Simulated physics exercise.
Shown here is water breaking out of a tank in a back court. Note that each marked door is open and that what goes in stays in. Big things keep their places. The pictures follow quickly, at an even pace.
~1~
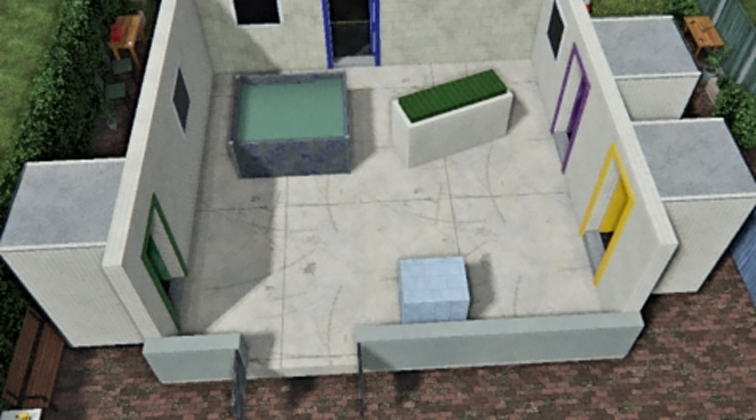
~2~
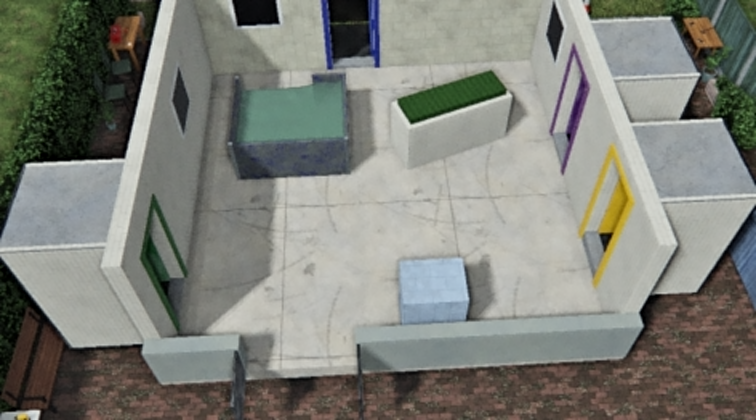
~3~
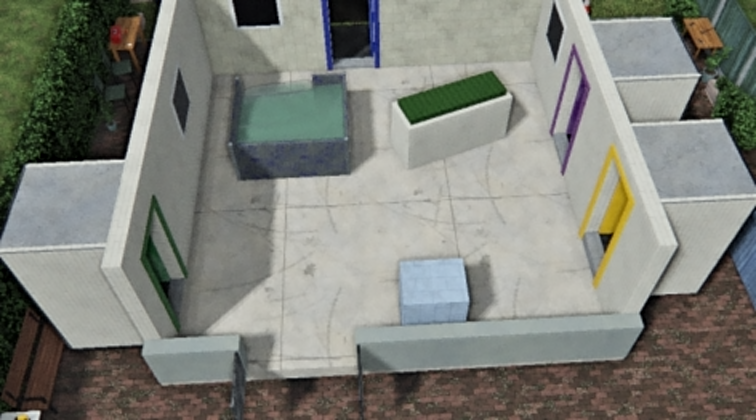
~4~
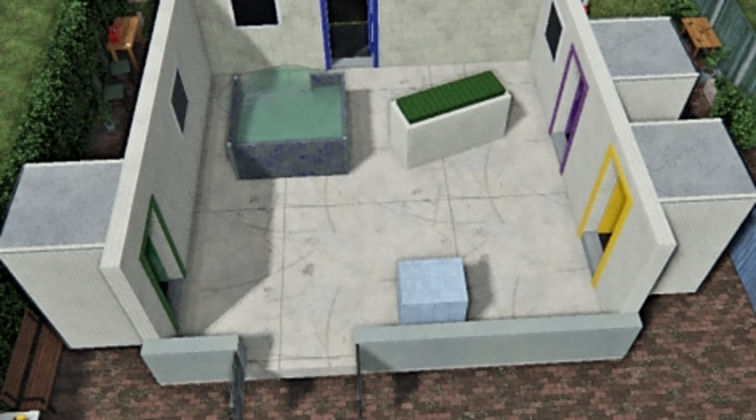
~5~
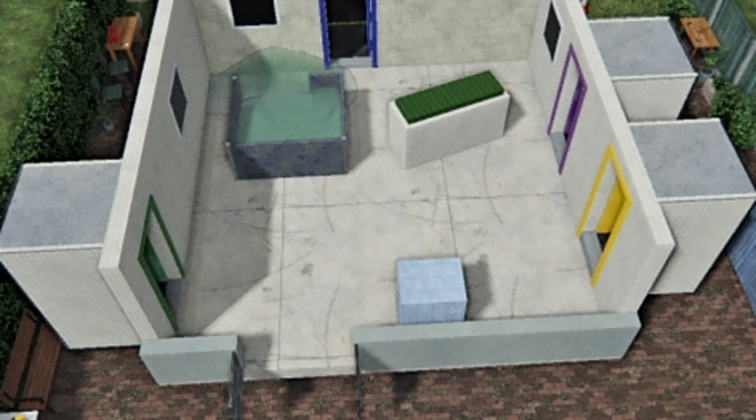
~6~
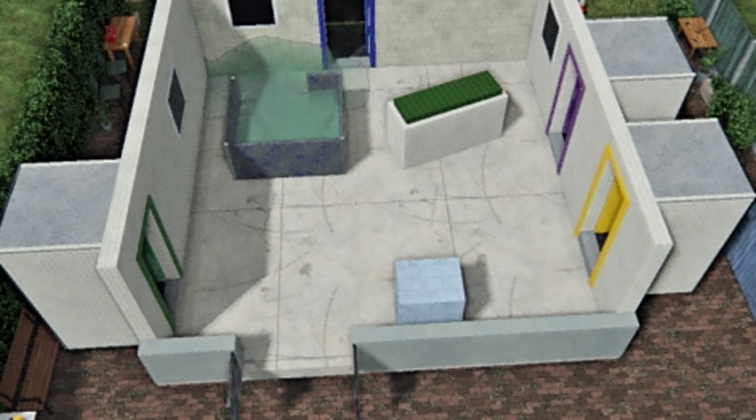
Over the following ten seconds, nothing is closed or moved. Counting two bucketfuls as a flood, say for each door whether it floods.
Result: The purple door is going to let through no more than allowed, the blue door is going to let through more than allowed, the green door is going to let through more than allowed, the yellow door is going to let through no more than allowed.
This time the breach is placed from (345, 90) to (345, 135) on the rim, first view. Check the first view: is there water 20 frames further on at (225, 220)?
Answer: Free of water.
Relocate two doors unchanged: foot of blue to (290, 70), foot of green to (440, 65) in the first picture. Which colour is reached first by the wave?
First: The door marked blue.
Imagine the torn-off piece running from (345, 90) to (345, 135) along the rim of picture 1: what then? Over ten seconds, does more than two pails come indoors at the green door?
In that case, green overshoots.
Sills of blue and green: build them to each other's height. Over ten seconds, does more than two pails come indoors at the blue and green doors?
Looking at blue first, it breaks the limit, but green remains below the limit.
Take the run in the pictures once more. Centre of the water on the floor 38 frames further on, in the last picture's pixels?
I'd put my finger on (351, 159).
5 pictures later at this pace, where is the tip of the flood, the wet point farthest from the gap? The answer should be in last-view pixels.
I would point to (445, 69).
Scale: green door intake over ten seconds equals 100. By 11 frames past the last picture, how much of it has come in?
I'd say some 0 per cent.
A moment on, water covers 15 % of the floor; the purple door not reached, the blue door under two buckets in, the green door not reached, the yellow door not reached.
Next, water covers 35 % of the floor; the purple door not reached, the blue door over two buckets in, the green door not reached, the yellow door not reached.
Then, water covers 50 % of the floor; the purple door wet at the sill, nothing in, the blue door over two buckets in, the green door under two buckets in, the yellow door not reached.
Later, water covers 80 % of the floor; the purple door wet at the sill, nothing in, the blue door over two buckets in, the green door under two buckets in, the yellow door wet at the sill, nothing in.
In the end, water covers 95 % of the floor; the purple door wet at the sill, nothing in, the blue door over two buckets in, the green door over two buckets in, the yellow door wet at the sill, nothing in.
